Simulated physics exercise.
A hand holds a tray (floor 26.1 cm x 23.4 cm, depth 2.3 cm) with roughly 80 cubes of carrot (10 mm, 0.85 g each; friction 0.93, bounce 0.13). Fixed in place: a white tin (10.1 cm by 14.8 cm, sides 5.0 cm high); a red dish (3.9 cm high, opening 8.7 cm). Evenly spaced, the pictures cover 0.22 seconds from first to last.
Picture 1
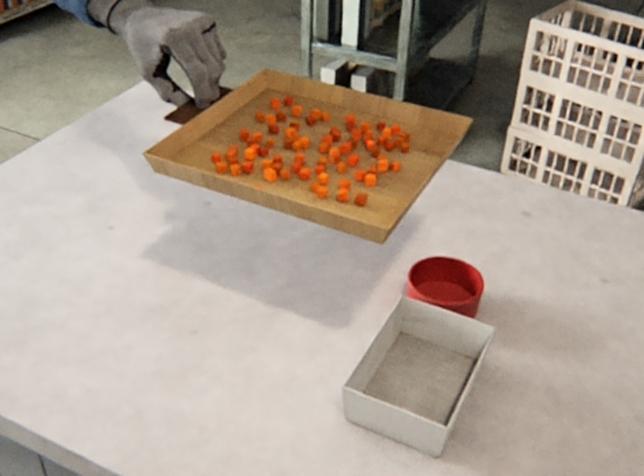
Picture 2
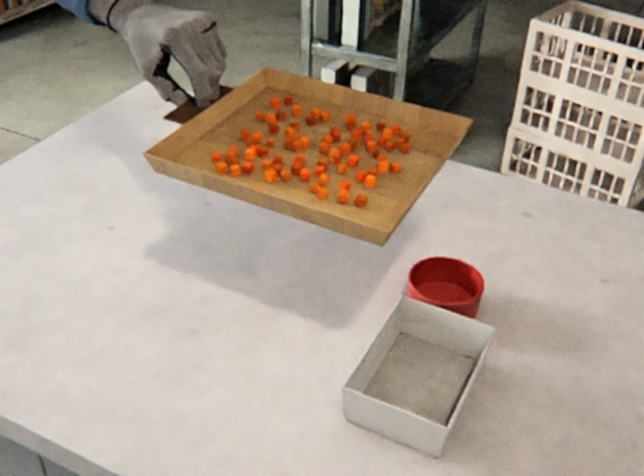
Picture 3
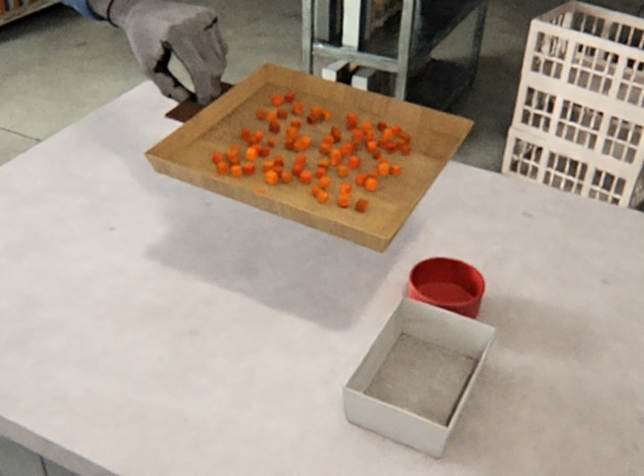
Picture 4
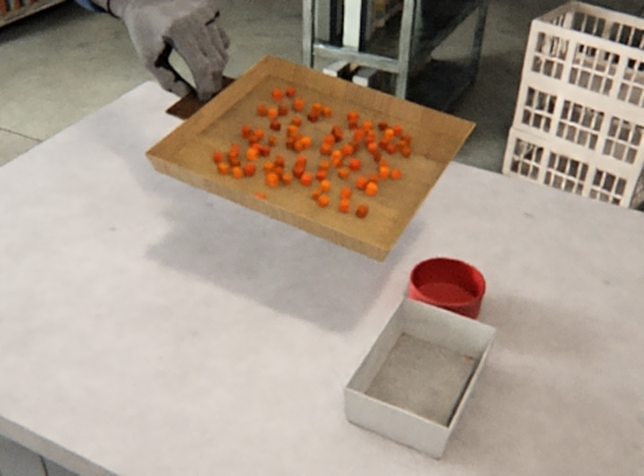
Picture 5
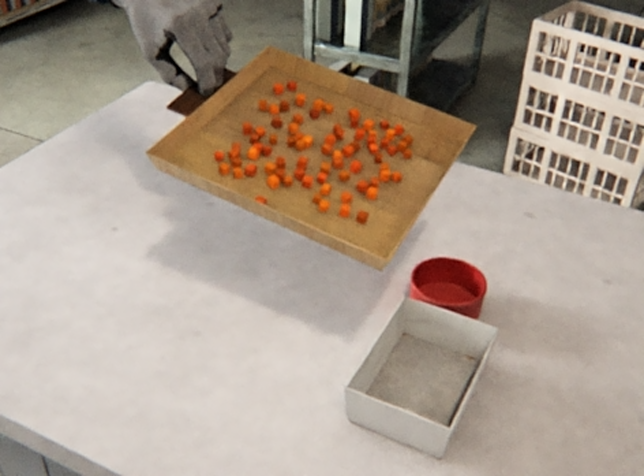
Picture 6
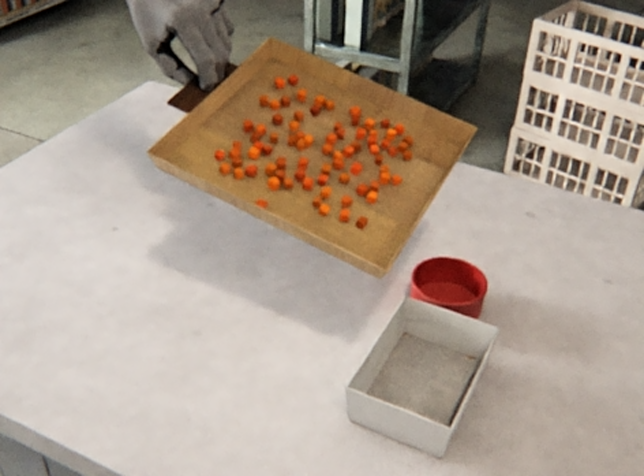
A gloved hand held a tray of small orange carrot cubes above a pale table, then gradually tilted it down toward the front right, near a red dish and a white tin.
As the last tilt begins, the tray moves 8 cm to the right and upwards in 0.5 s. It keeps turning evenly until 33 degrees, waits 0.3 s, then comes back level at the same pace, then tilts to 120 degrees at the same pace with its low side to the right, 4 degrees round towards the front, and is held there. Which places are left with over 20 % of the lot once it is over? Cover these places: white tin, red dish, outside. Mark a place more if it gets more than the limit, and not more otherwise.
White tin: Not more, red dish: Not more, outside: More.
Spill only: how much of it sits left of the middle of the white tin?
Around 100 percent of the spill.
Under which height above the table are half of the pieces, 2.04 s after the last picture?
12 centimetres or so.
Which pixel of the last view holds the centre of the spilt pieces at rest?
I'd say roughly (361, 342).
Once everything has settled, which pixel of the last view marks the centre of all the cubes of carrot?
The middle comes to rest at roughly (362, 343) in the last picture.
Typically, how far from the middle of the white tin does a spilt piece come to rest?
About 12 centimetres.
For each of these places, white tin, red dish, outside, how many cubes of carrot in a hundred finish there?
White tin 5, red dish 0, outside 95.
Then, 0.79 s after the last picture, tilt 17 degrees; tray 100 %; middle of all pieces on or above the table near (366, 231).
Then, 1.44 s after the last picture, tilt 31 degrees; tray 100 %; middle of all pieces on or above the table near (419, 232).
Then, 2.04 s after the last picture, tilt 86 degrees; tray 95 %, white tin 5 %; middle of all pieces on or above the table near (364, 258).
Then, 2.62 s after the last picture, tilt 120 degrees; white tin 5 %, outside 95 %; middle of all pieces on or above the table near (359, 339).
In the end, tray 0 %, white tin 5 %, outside 95 %, red dish 0 %.
